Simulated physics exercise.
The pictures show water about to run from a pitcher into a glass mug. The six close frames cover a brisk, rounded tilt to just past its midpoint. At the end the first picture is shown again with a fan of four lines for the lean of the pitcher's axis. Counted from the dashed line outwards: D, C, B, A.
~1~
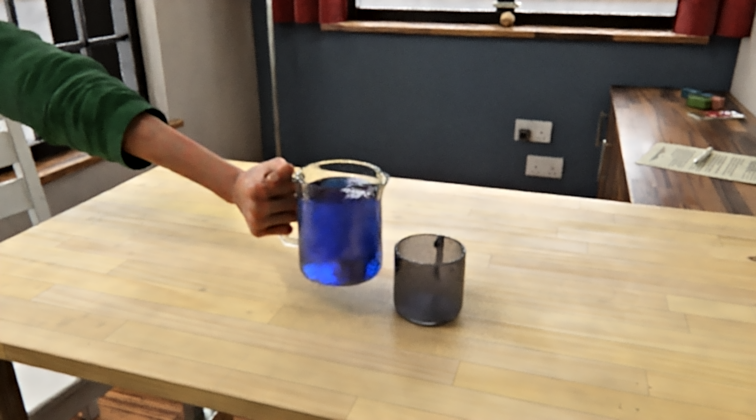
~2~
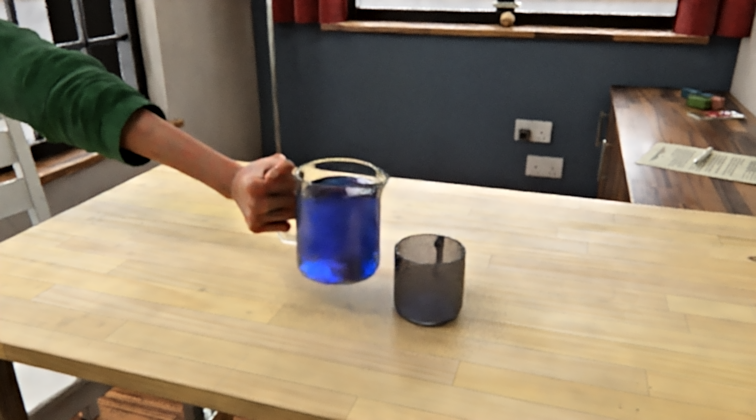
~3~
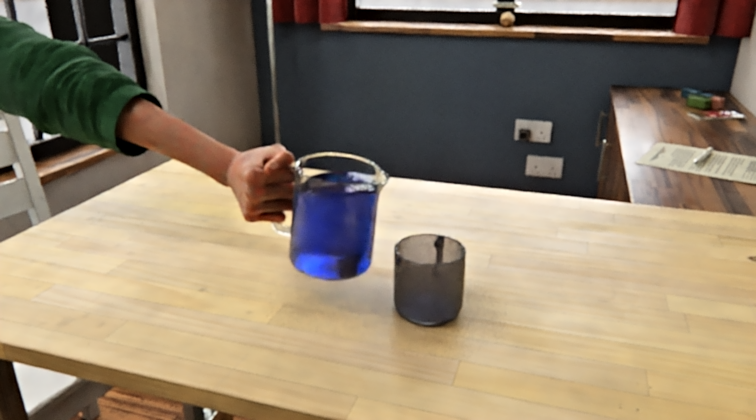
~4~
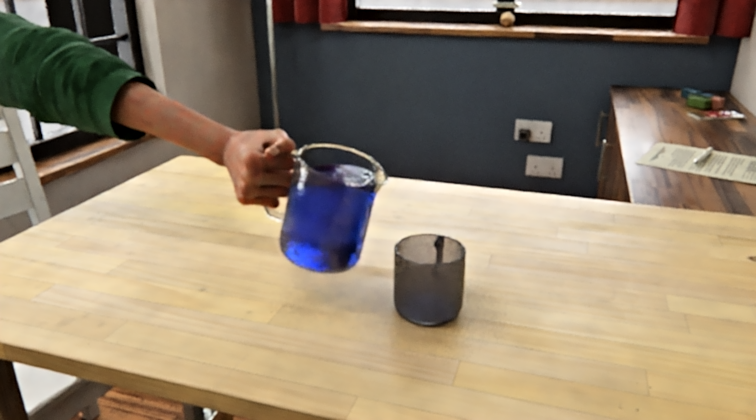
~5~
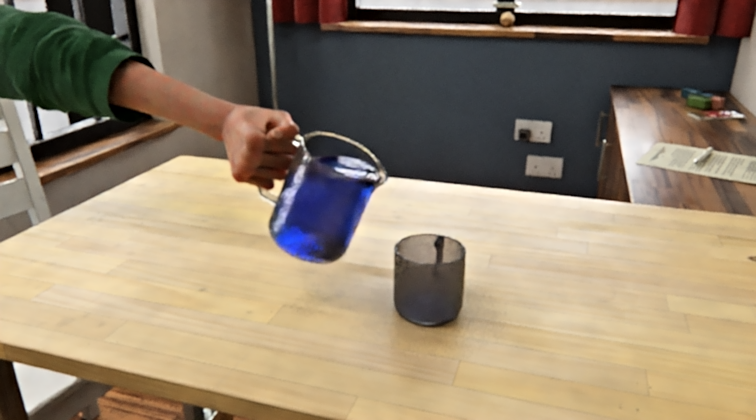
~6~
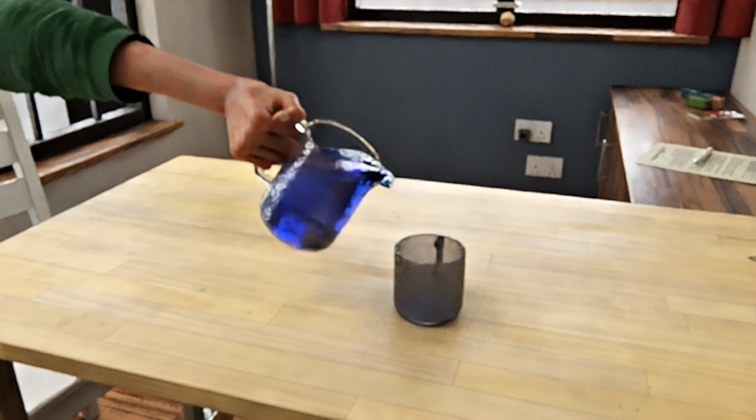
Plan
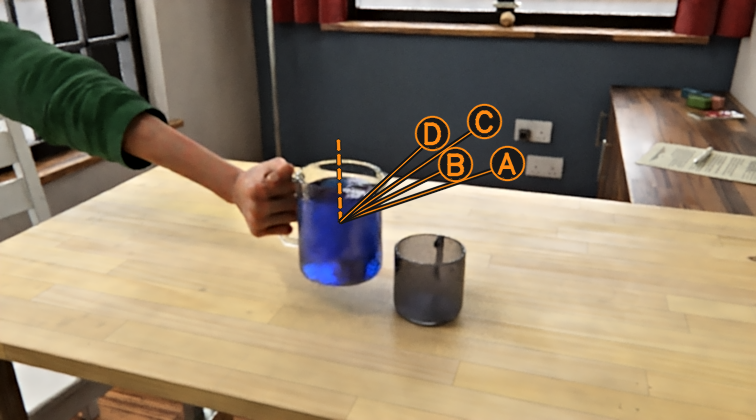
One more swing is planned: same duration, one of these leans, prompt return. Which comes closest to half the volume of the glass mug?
The best mark is C.
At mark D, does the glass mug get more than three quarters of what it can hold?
No.
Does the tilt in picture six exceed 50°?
No.
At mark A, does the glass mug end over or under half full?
Over.
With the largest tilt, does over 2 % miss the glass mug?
Yes, it does.
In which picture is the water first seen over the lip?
In picture 6.
On the marked copy, A at (492, 170); B at (440, 172); C at (471, 132); D at (421, 147).
With A, the glass mug ends with about 75 % of what it can hold; 9 % of the water is spilt.
With B, the glass mug ends with about 69 % of what it can hold.
With C, the glass mug ends with about 49 % of what it can hold.
With D, the glass mug ends with about 33 % of what it can hold.
